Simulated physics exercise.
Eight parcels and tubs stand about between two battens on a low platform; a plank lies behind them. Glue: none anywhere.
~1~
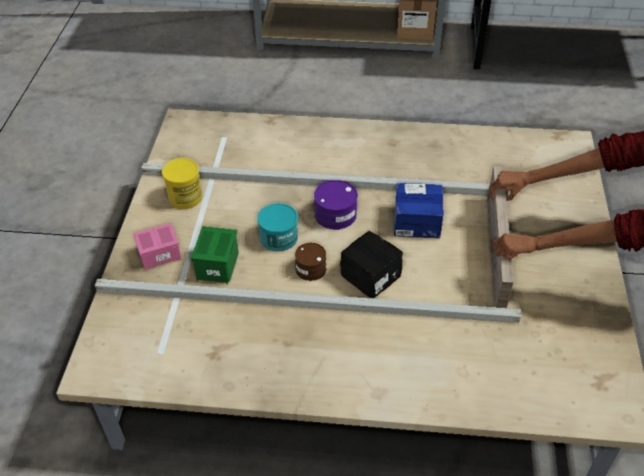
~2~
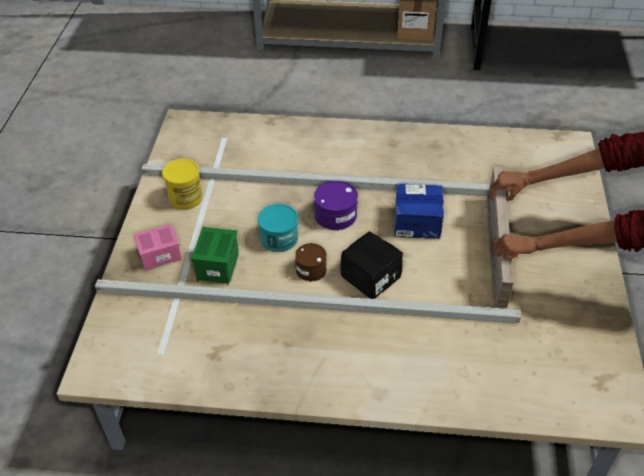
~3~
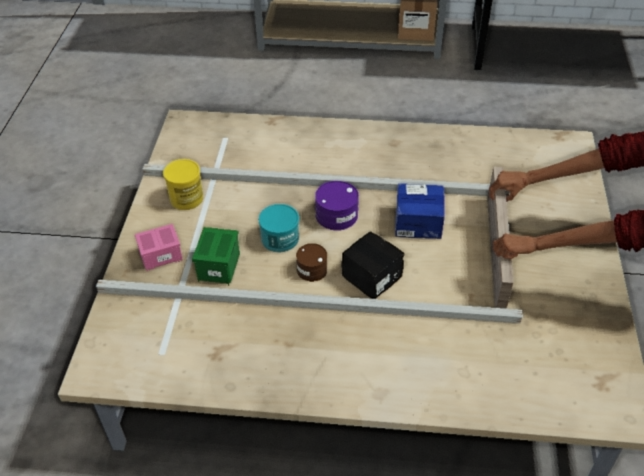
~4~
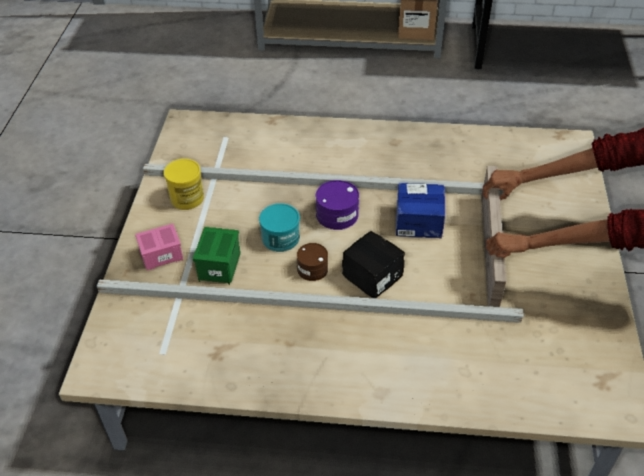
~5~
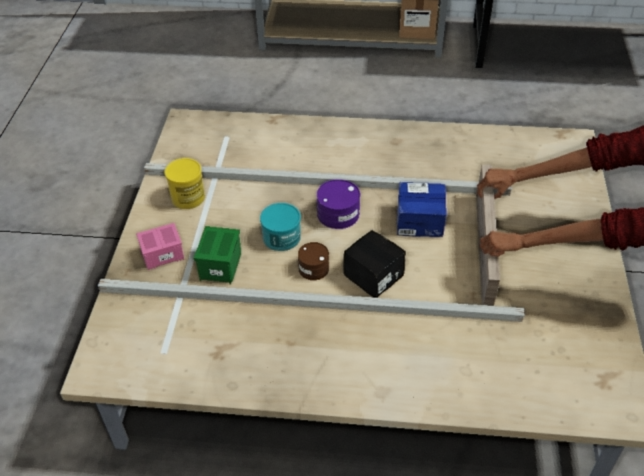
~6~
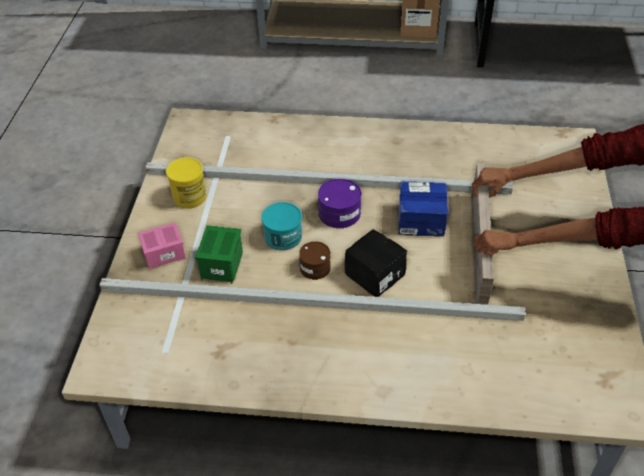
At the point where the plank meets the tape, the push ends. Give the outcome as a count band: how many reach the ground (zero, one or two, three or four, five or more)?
Three or four reach the ground.
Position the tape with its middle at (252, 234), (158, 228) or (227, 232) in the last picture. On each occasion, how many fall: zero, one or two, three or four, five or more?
No fall at all; more than four; either one or two.
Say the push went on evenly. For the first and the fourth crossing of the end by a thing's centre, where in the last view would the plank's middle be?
First: Around (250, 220). Next: Around (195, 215).
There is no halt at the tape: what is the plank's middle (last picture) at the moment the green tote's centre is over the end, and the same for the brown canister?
Green tote over the end: About (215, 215). Brown canister over the end: About (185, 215).
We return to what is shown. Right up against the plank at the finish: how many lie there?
Looks like 3 of them, all told.
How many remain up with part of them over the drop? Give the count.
The total here is 1.
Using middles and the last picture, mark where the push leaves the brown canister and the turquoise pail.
In the last view, the middles sit near (132, 251) and near (178, 224).
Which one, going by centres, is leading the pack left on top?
It's the purple canister.
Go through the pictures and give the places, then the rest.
The first frame shows pink tote (158, 247); yellow pail (183, 184); green tote (216, 255); plank (499, 236); tape (197, 231).
The second frame shows yellow pail (183, 185); black parcel (372, 265).
The third frame shows green tote (217, 256); brown canister (312, 262).
The fourth frame shows pink tote (160, 247); blue parcel (420, 210).
The fifth frame shows yellow pail (186, 184); turquoise pail (281, 227).
The sixth frame shows pink tote (162, 246); yellow pail (187, 183); green tote (220, 254); plank (482, 232); tape (201, 230).
Soon after, none off yet; pink tote at rest near (162, 246); yellow pail at rest near (187, 183); green tote at rest near (220, 254).
After that, none off yet; pink tote displaced a little near (156, 245); yellow pail at rest near (187, 183); green tote displaced a little near (194, 254).
In the end, the number that fall off is three or four; gone, green tote, yellow pail and pink tote.
